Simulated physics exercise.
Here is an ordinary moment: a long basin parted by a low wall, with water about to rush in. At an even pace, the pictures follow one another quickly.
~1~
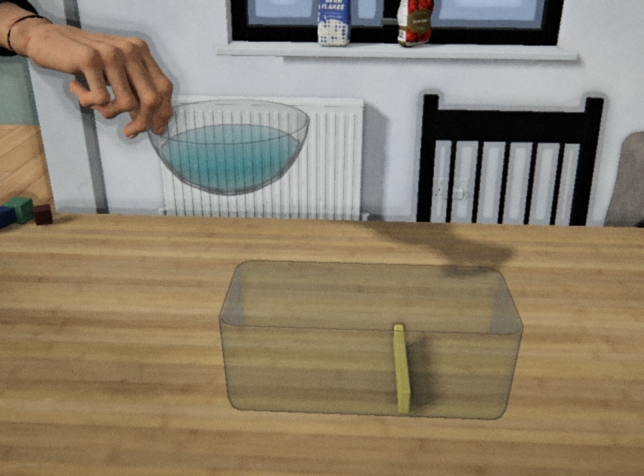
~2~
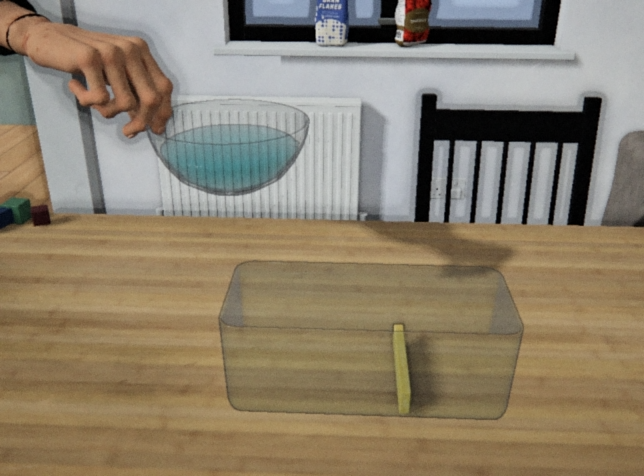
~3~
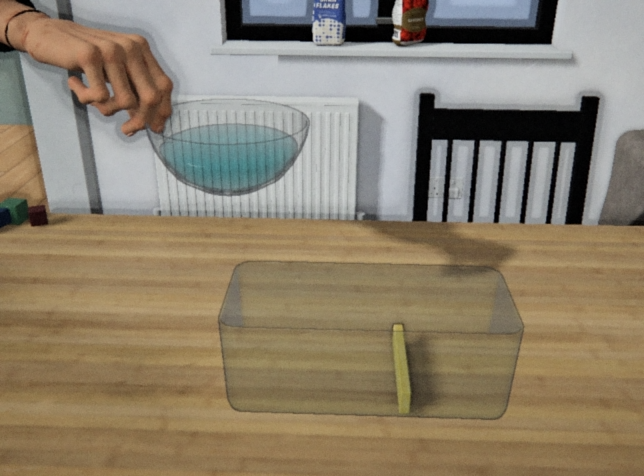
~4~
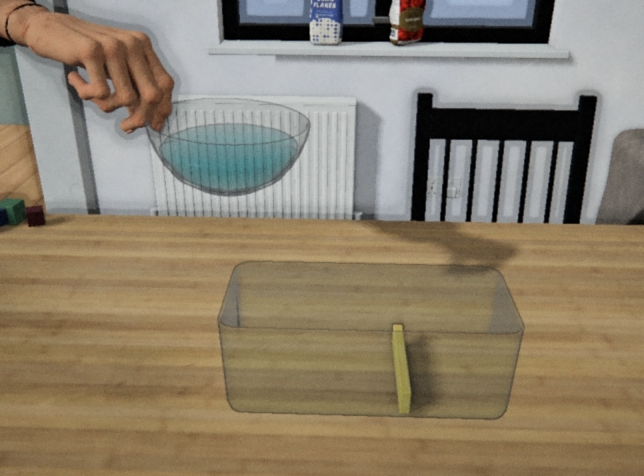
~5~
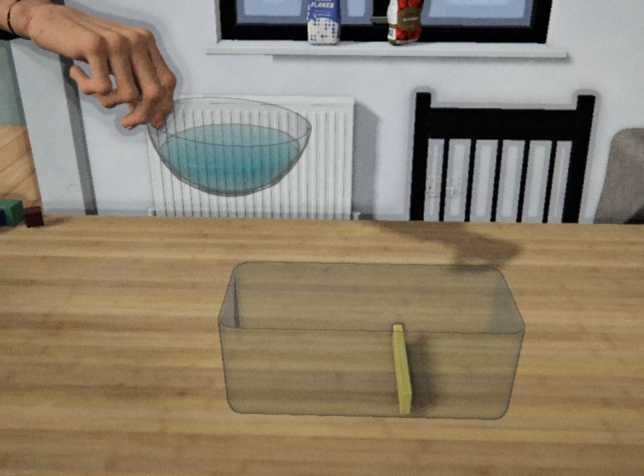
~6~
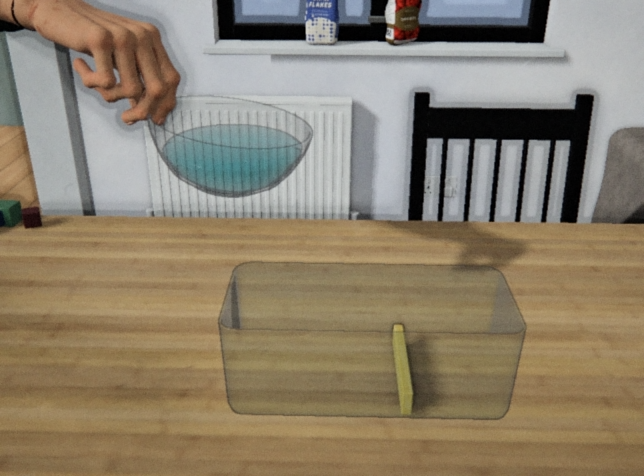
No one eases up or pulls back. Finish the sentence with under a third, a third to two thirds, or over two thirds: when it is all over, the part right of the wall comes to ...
When it is all over, the part right of the wall comes to under a third.
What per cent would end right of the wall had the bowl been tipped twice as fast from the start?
Roughly 15 in a hundred.
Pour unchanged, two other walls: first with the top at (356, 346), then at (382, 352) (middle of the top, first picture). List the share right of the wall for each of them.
Roughly 60 % and then 15 %.
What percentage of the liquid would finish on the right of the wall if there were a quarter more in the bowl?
I'd say roughly 10 percent.
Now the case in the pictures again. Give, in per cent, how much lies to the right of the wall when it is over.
Some 10 parts in a hundred.
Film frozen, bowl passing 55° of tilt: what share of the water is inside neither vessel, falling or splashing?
It's close to 30 percent.
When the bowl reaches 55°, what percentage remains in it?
Some 60 per cent has not yet come out.
A moment on, the bowl is tipped part way and 60 per cent is still to pour, 8 is left of the wall and 0 right of it.
Next, the bowl is tipped on its side and 3 per cent is still to pour, 80 is left of the wall and 4 right of it.
Then the bowl is tipped on its side and 0 per cent is still to pour, 91 is left of the wall and 8 right of it.
Later the bowl is tipped on its side and 0 per cent is still to pour, 91 is left of the wall and 8 right of it.
At rest 91 per cent lies left of the wall, 8 right of it and 1 outside.
